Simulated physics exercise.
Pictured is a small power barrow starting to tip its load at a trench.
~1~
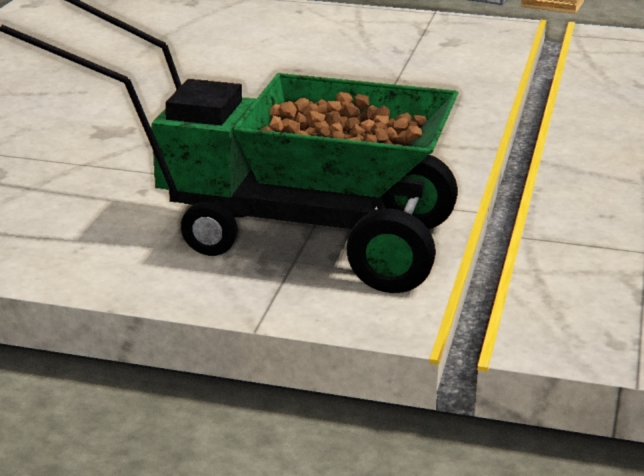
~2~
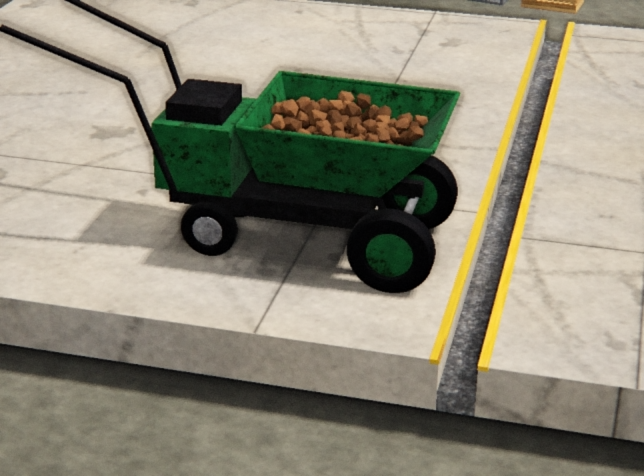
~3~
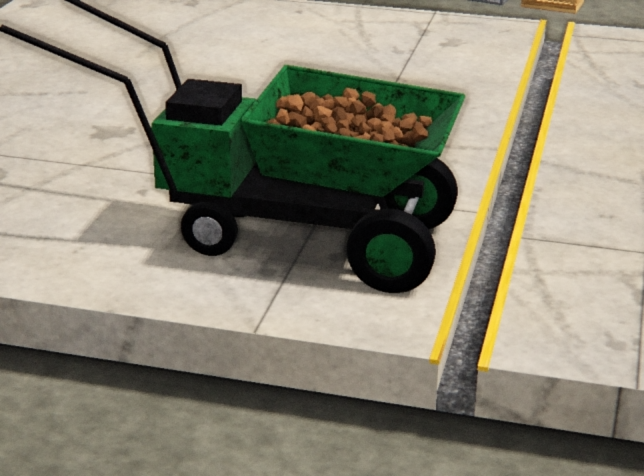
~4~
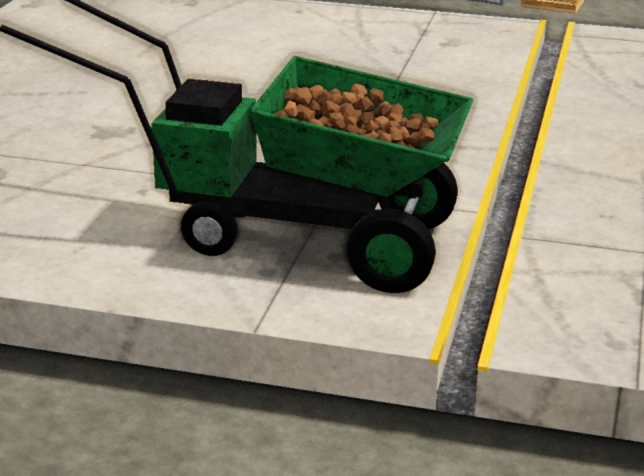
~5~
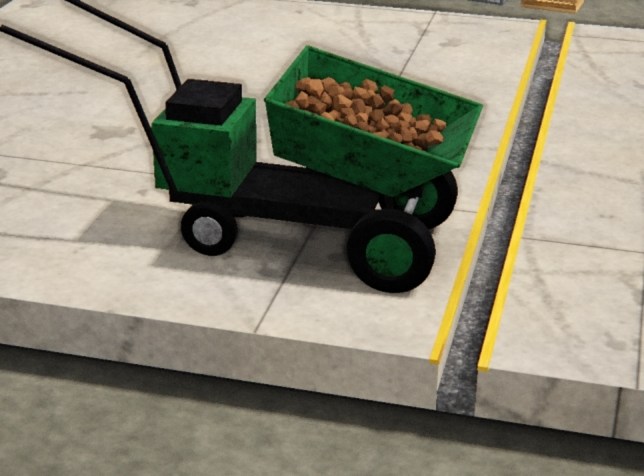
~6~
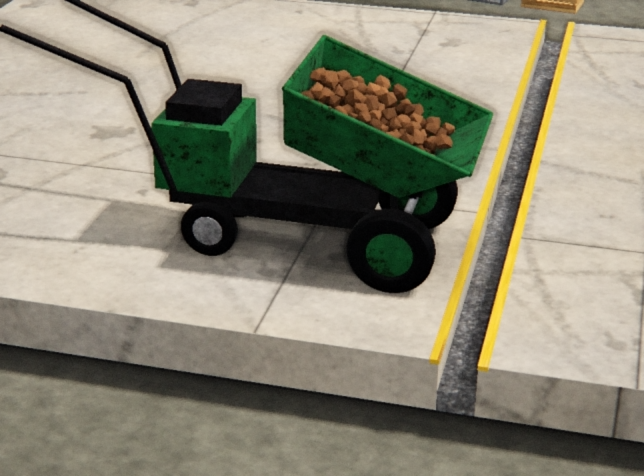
On a pale concrete slab beside a narrow trench edged with yellow lines, a small green barrow stands still, its skip level and filled with brown clods. The skip tilts slightly toward the trench, then more steeply, its rear rising clear of the chassis while the clods stay inside.
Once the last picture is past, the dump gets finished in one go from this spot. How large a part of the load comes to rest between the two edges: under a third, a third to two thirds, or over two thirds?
Under a third.
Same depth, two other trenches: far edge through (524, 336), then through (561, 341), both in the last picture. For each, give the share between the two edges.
I'd expect close to 30 in a hundred and then close to 80 in a hundred.
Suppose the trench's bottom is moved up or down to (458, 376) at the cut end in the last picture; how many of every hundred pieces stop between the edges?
I'd say around 0 in a hundred.
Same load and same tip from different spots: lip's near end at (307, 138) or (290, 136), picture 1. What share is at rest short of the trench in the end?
50 % then 70 %.
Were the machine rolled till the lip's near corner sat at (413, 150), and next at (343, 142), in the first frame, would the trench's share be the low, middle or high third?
Try one, under a third; try two, in the middle band.
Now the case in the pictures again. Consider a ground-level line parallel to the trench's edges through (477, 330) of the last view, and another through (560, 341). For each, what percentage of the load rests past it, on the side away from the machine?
Close to 80 per cent, then close to 30 per cent.
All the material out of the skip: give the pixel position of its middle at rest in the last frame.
The centre comes to rest close to (561, 270).
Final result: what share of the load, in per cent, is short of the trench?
About 0 %.
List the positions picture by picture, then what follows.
In the first picture, lip of the skip near (430, 151), level; top of the load near (334, 119), clay clods; first edge of the trench near (446, 325); far edge near (492, 331), the trench under half as wide as the skip, and about as deep as wide.
In the second picture, lip of the skip near (432, 152), tipped barely; top of the load near (334, 119).
In the third picture, lip of the skip near (438, 155), tipped barely; top of the load near (339, 116).
In the fourth picture, lip of the skip near (447, 159), tipped a little; top of the load near (328, 113).
In the fifth picture, lip of the skip near (458, 166), tipped a little; top of the load near (324, 102).
In the sixth picture, lip of the skip near (469, 175), tipped clearly; top of the load near (337, 94); first edge of the trench near (446, 325); far edge near (492, 331).
Shortly afterwards, skip tipped steeply; the whole lot in the skip.
Next, skip tipped steeply; the bulk in the skip; a little beyond it; a little falling.
Some moments later, skip tipped right over; near a quarter in the skip; only a few in or heaped over the trench; the bulk beyond it.
In the end, skip tipped right over; a little in the skip; only a few in or heaped over the trench; the bulk beyond it.
